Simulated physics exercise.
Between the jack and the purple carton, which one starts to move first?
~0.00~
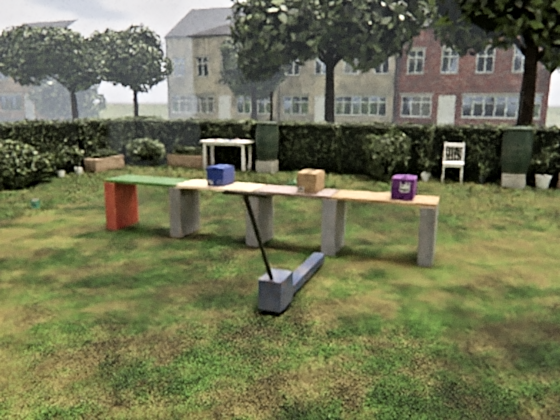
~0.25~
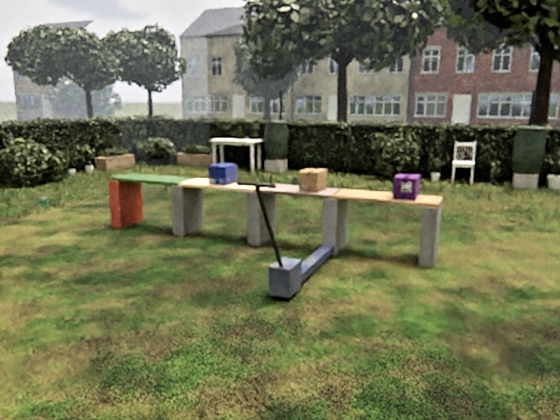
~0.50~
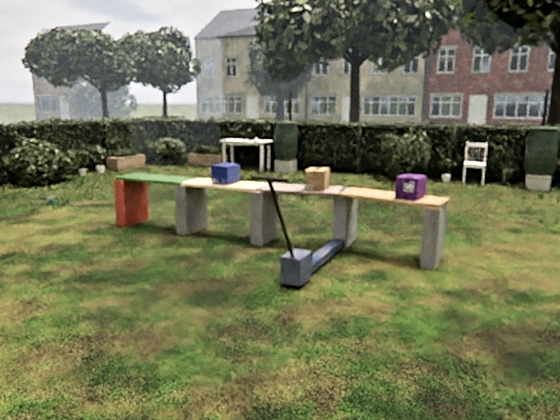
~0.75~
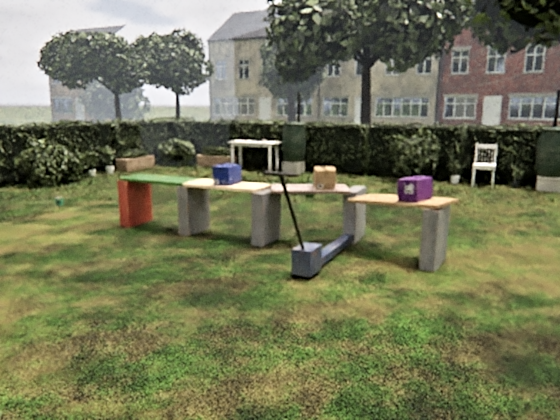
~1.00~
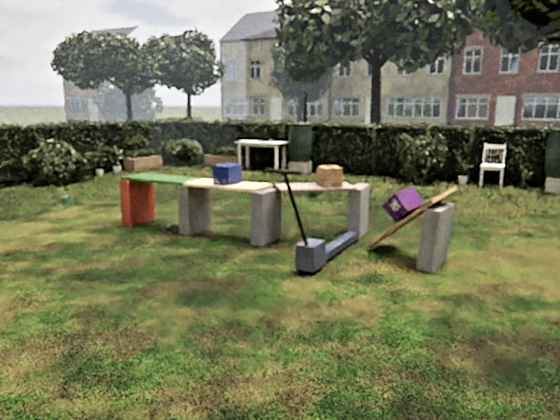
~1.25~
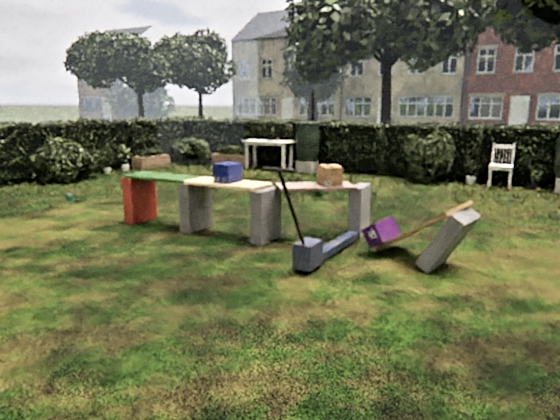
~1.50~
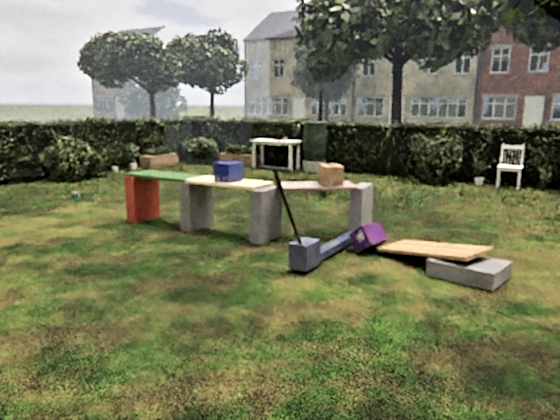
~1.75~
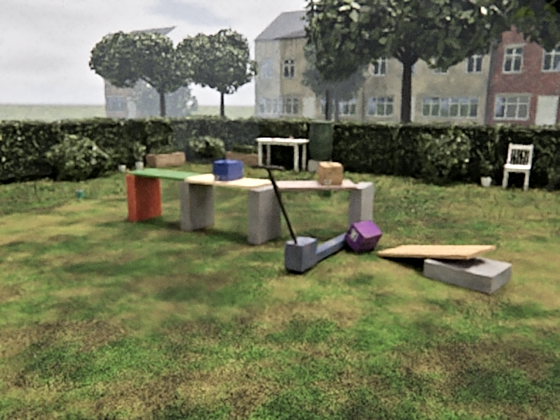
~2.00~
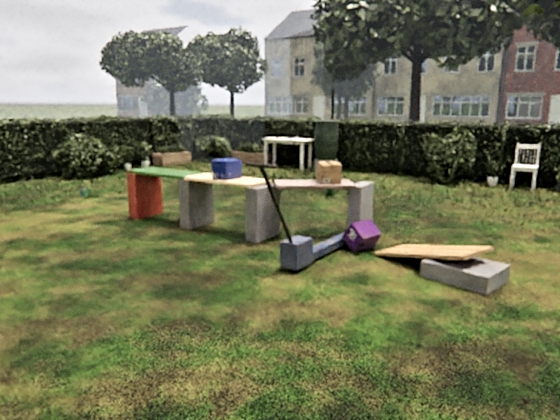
The jack starts to move first. The purple carton only moves later, when the board under it tips down.
